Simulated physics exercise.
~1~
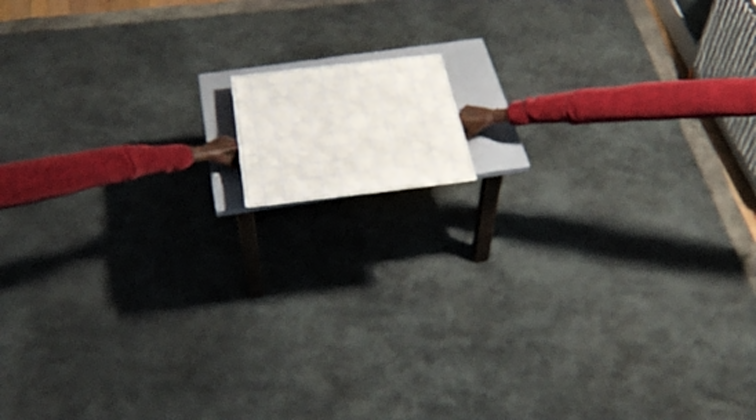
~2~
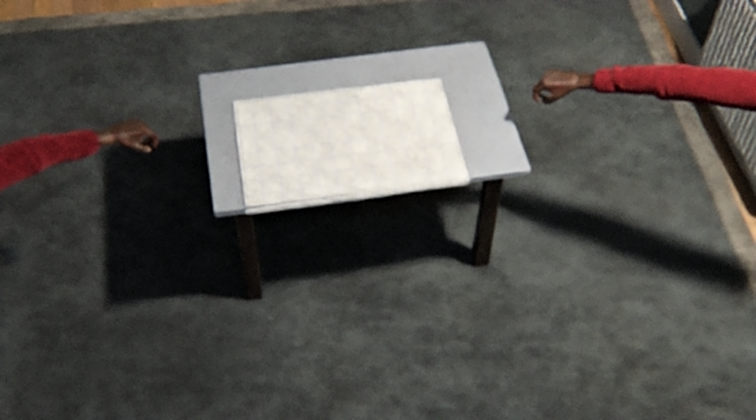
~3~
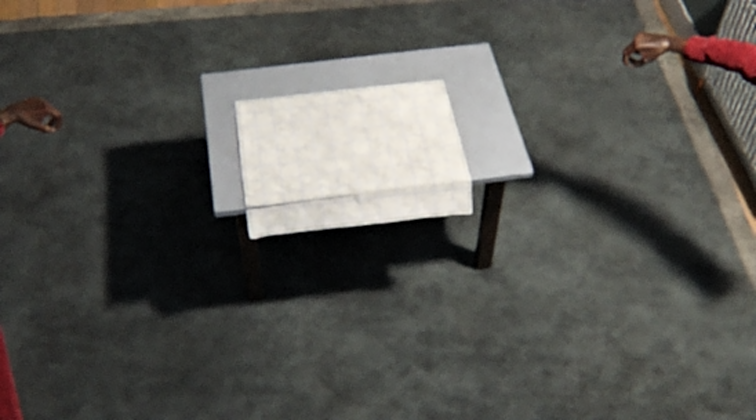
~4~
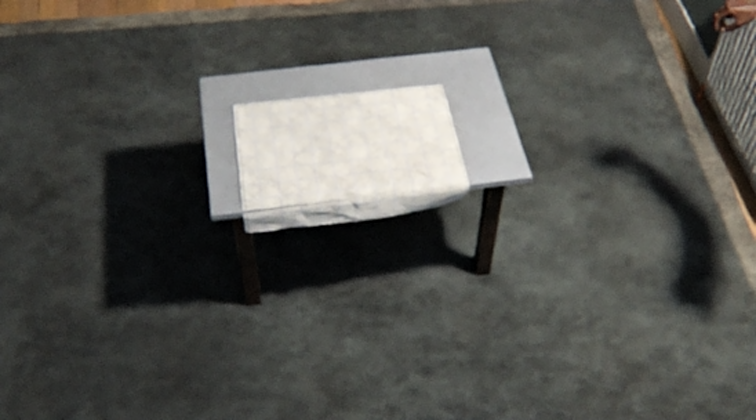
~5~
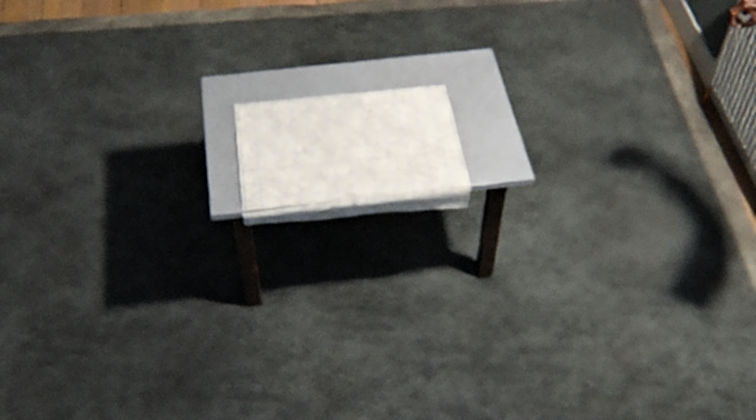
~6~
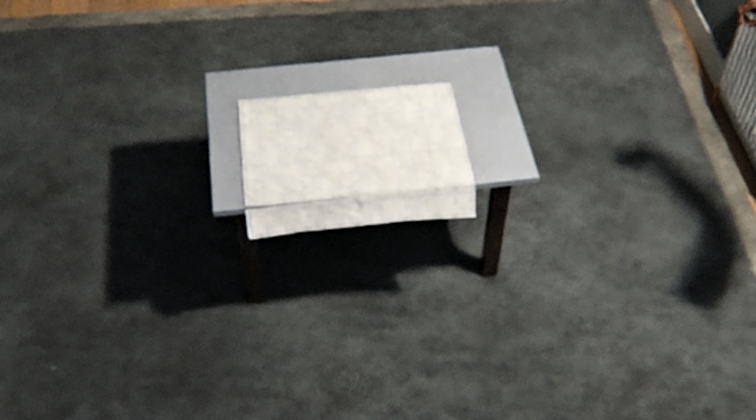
A cream tea towel is held flat by two hands in red sleeves, one at each side, above a small grey sideboard with dark legs, seen from above on a dark grey carpet. The hands let go, and the cloth drops onto the top, towards the near edge. As the arms draw away left and right, its front part folds down over that edge and hangs there. The loose flap swings in under the edge and back out a little while the view drifts slightly. At the end the towel stays on, most of it lying across the top.
